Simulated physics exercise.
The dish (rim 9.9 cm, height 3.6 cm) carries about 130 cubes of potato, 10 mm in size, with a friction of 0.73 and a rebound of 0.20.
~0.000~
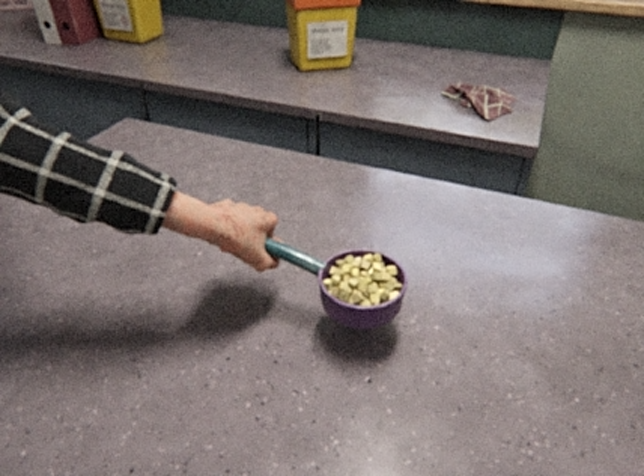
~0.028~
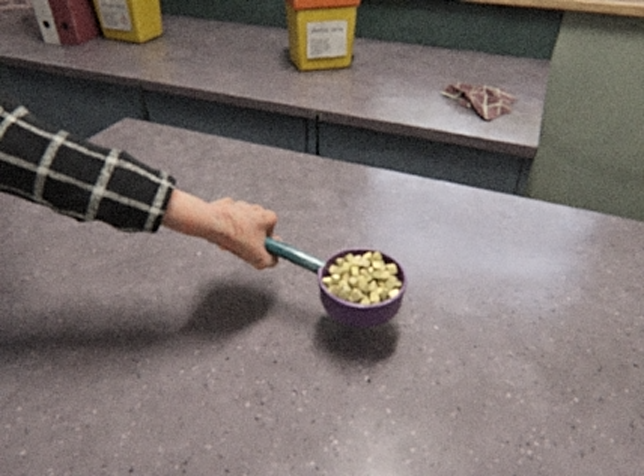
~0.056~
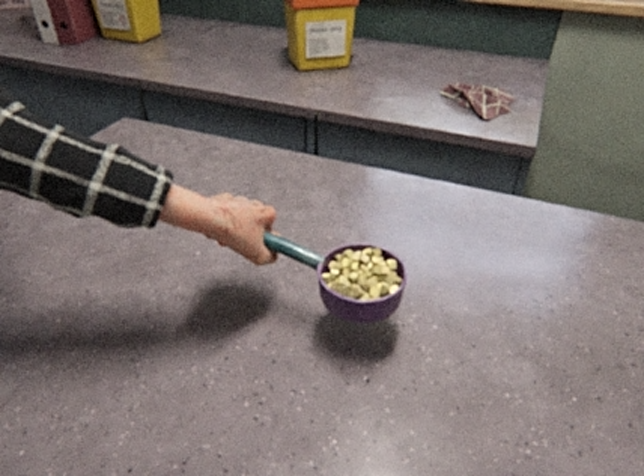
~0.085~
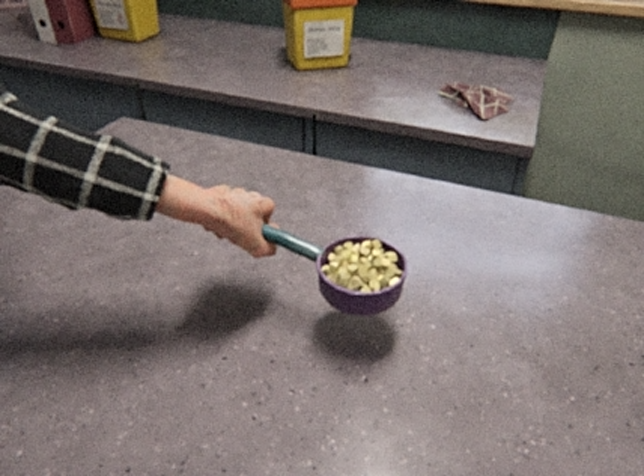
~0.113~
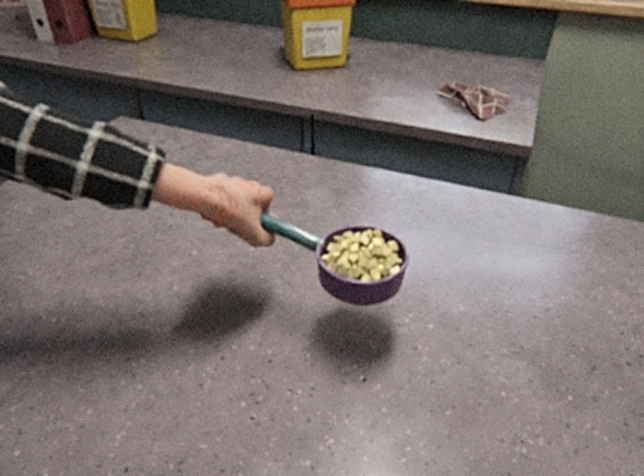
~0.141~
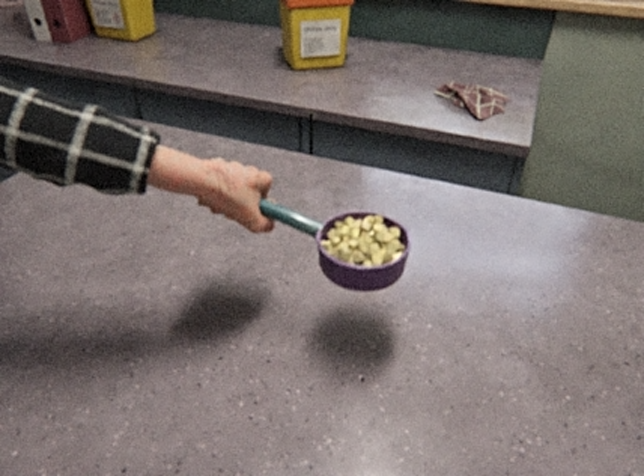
At a speckled grey counter, with yellow tubs and a crumpled cloth on another worktop behind, a hand in a dark checked sleeve holds a purple dish of pale potato cubes by its teal handle, low above the surface. The arm then raises the level dish a short way, gradually at first, then faster.
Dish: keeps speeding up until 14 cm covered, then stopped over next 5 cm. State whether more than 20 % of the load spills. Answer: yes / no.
Answer: No.
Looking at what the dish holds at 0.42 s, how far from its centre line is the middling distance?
3.0 cm, give or take.
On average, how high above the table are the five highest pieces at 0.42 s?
Some 29 cm.
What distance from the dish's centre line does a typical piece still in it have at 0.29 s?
It comes to around 3.0 cm.
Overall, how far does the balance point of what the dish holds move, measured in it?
Some 0.5 cm.
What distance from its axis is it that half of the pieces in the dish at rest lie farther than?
It is around 3.0 cm.
After 0.29 s, dish 100 %; middle of the pieces not yet landed near (389, 134).
After 0.42 s, dish 100 %; middle of the pieces not yet landed near (396, 143).
After 0.53 s, dish 95 %, in the air 5 %; middle of the pieces not yet landed near (392, 148).
After 0.64 s, dish 95 %; middle of the pieces not yet landed near (391, 152).
By 1.0 s all is still; dish 95 %, fallen right of where it stops 5 %.
